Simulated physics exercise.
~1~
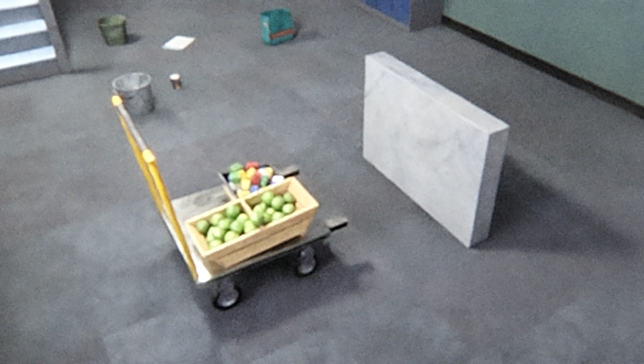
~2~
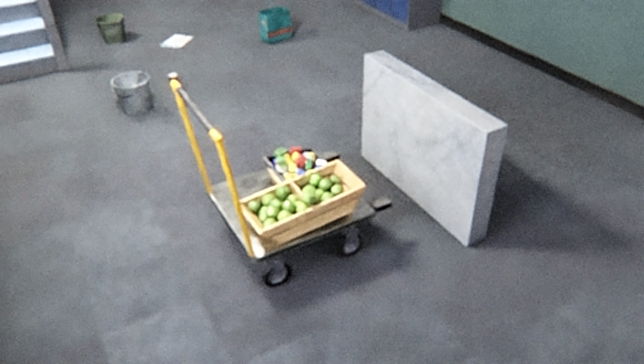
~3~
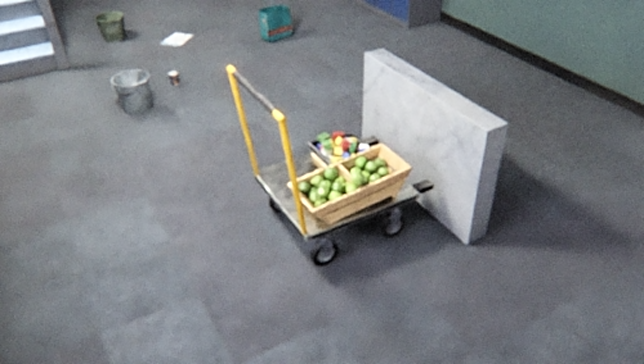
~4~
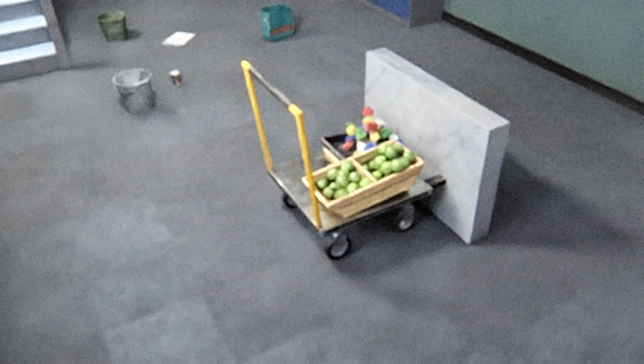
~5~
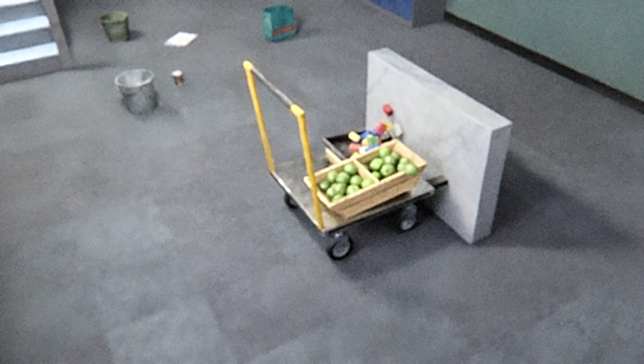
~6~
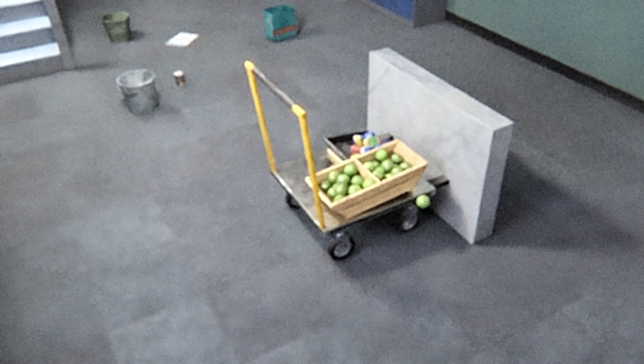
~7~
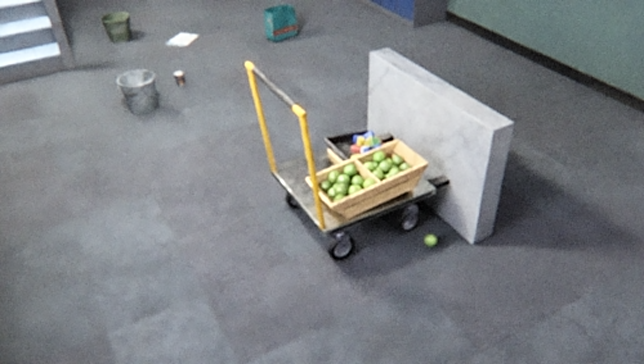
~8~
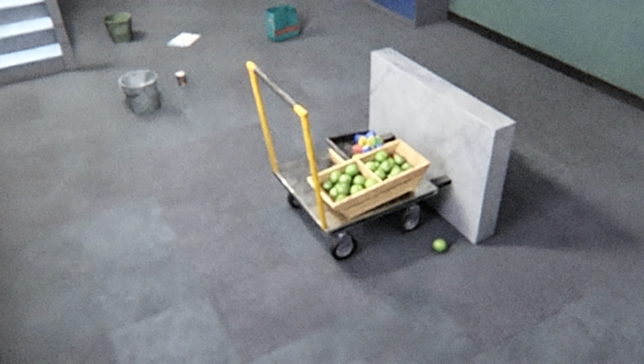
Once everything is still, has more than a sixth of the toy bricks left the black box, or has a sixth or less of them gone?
More than a sixth of the toy bricks end up out of the black box, and the pile left inside is clearly smaller than before the stop.
